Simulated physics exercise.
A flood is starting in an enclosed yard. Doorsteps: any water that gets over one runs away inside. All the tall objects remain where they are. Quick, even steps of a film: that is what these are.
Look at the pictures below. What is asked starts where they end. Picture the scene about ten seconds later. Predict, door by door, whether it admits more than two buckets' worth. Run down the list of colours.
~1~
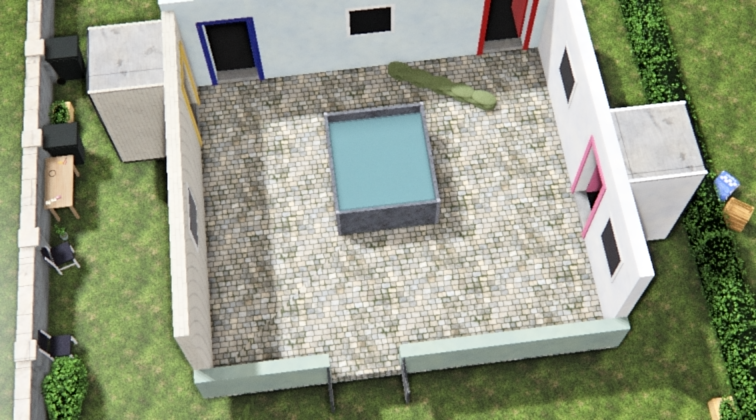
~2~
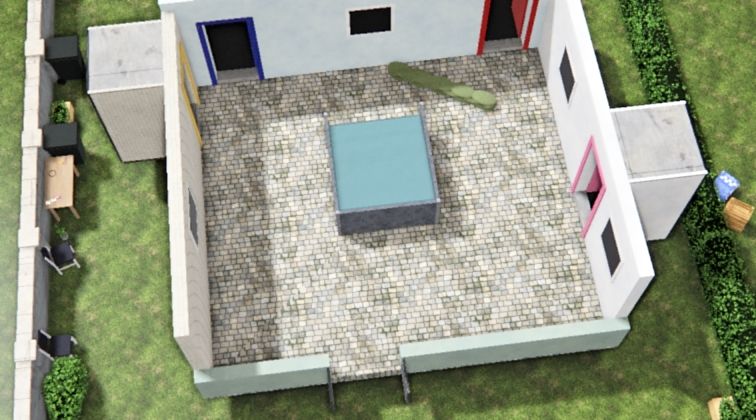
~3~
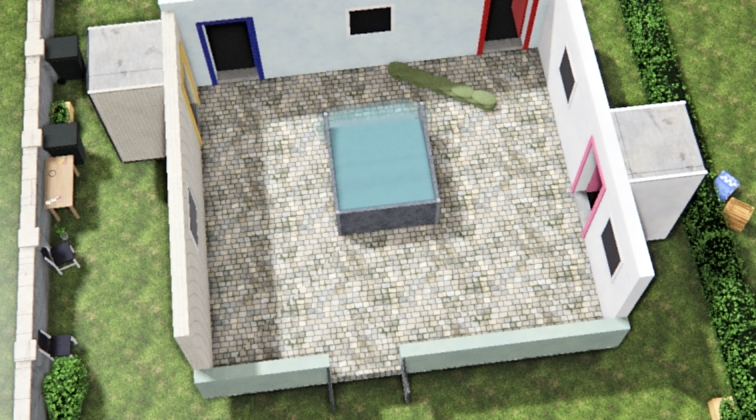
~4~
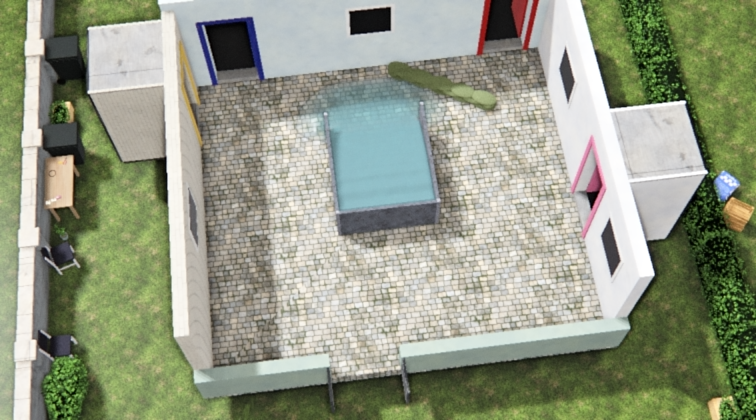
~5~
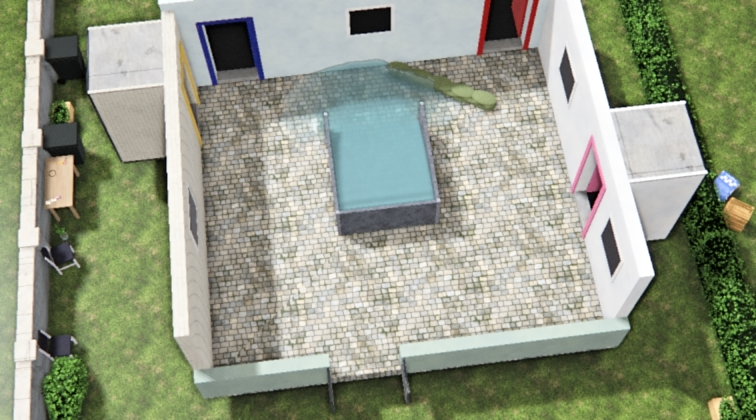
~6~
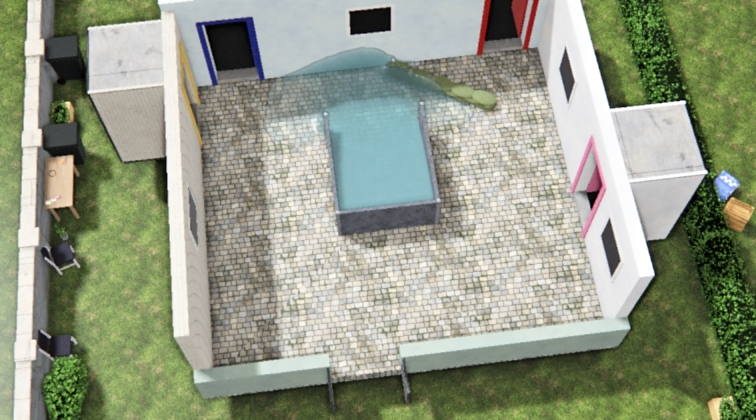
At the end, the red door is not overrun past two buckets; the yellow door is overrun past two buckets; the pink door is not overrun past two buckets; the blue door is overrun past two buckets.
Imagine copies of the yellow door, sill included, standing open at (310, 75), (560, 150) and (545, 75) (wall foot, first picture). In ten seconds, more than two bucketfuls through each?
First door gets past it, second door doesn't reach it, third door gets past it.
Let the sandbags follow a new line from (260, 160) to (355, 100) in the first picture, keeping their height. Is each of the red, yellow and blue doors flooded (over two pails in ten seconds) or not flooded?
Red door swamped, yellow door swamped, blue door not swamped.
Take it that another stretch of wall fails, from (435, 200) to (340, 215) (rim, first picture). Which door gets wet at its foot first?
The answer is the pink one.
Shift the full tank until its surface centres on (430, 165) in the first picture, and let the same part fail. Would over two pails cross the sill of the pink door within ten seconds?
Pink falls short.
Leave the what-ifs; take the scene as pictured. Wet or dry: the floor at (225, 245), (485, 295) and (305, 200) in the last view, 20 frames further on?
Result, in the order given: Wetted / not wetted / not wetted.
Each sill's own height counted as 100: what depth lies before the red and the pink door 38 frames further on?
In order: Roughly 40 and 50 in a hundred.
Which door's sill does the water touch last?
I'd go with the pink-painted one.
A moment on, water covers 20 % of the floor; the red door wet at the sill, nothing in, the yellow door not reached, the pink door not reached, the blue door wet at the sill, nothing in.
Next, water covers 35 % of the floor; the red door wet at the sill, nothing in, the yellow door over two buckets in, the pink door not reached, the blue door under two buckets in.
Then, water covers 55 % of the floor; the red door wet at the sill, nothing in, the yellow door far over two buckets in, the pink door wet at the sill, nothing in, the blue door under two buckets in.
Later, water covers 85 % of the floor; the red door under two buckets in, the yellow door far over two buckets in, the pink door wet at the sill, nothing in, the blue door over two buckets in.
In the end, water covers 95 % of the floor; the red door under two buckets in, the yellow door far over two buckets in, the pink door wet at the sill, nothing in, the blue door over two buckets in.
